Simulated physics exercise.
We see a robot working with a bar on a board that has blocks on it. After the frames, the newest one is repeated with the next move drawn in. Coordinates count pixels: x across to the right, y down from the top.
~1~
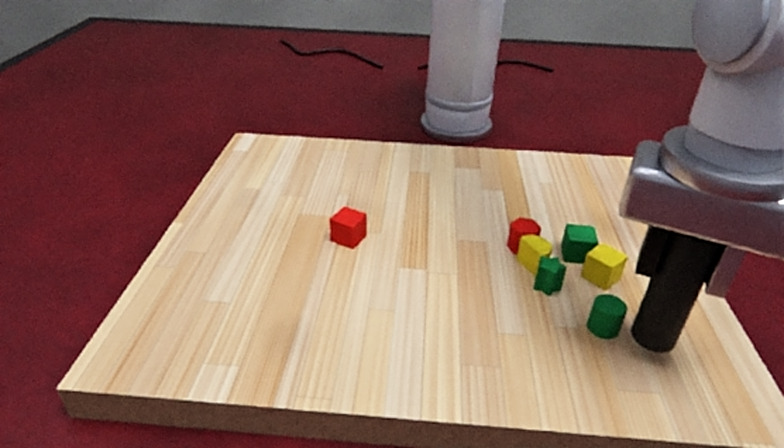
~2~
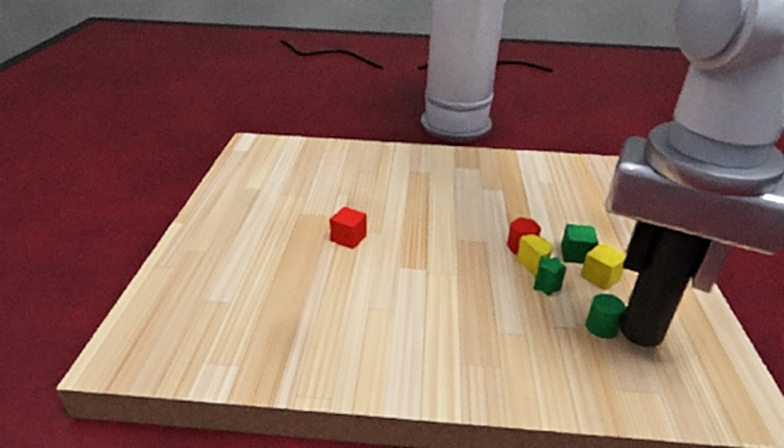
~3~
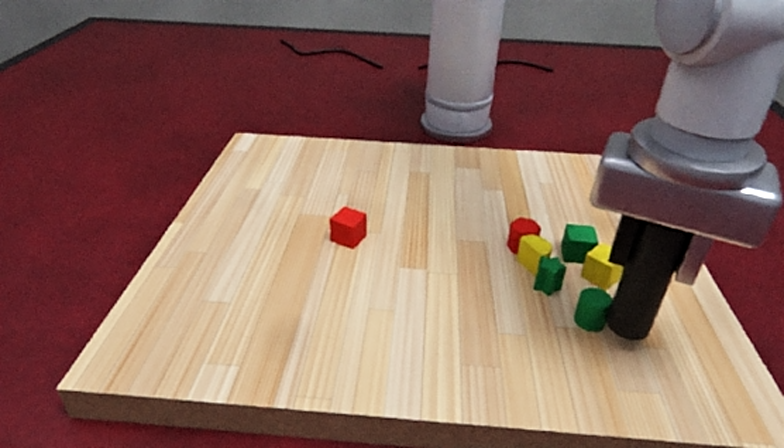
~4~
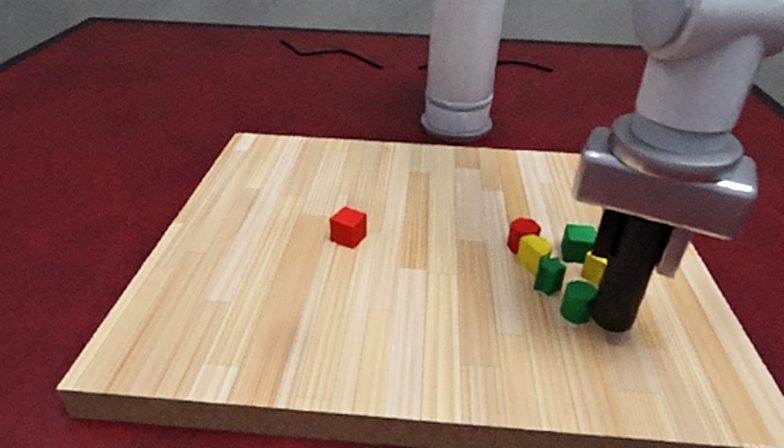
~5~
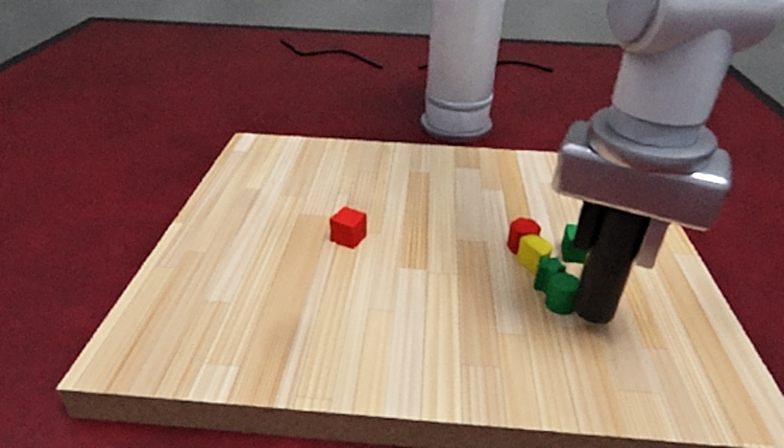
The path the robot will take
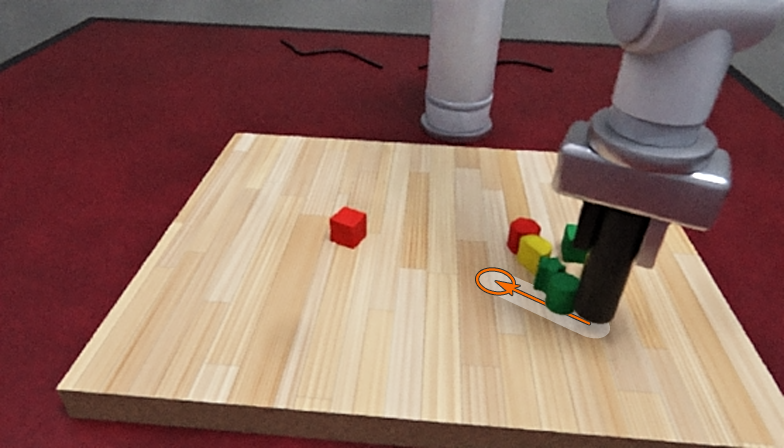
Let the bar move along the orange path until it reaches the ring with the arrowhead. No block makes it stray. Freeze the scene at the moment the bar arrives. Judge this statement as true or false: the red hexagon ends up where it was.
The statement is correct.
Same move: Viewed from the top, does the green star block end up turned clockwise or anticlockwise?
From above, the green star block will be seen to turn clockwise.
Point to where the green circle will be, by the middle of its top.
It comes to (472, 244).
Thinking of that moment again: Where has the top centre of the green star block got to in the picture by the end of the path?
If I read the scene right, the answer is (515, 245).
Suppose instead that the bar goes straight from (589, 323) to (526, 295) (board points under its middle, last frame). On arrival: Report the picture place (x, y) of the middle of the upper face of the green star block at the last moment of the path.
When the path ends, it will be at (525, 251).
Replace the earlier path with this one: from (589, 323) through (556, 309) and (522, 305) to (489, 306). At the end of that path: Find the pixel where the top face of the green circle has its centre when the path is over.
It should be at about (491, 260).
The drawn path runs from (589, 323) directly to (495, 281).
What follows on the original path. One third of the way, bar (559, 295); yellow D-shaped block (539, 241); green star block (533, 254), turned 50° clockwise; green circle (530, 270).
Two thirds of the way, bar (528, 281); yellow D-shaped block (539, 241); green star block (525, 250), turned 85° clockwise; green circle (500, 257).
At the end, bar (498, 268); red hexagon not moved; yellow D-shaped block (539, 241); green star block (515, 245), turned 145° clockwise; green circle (472, 244).
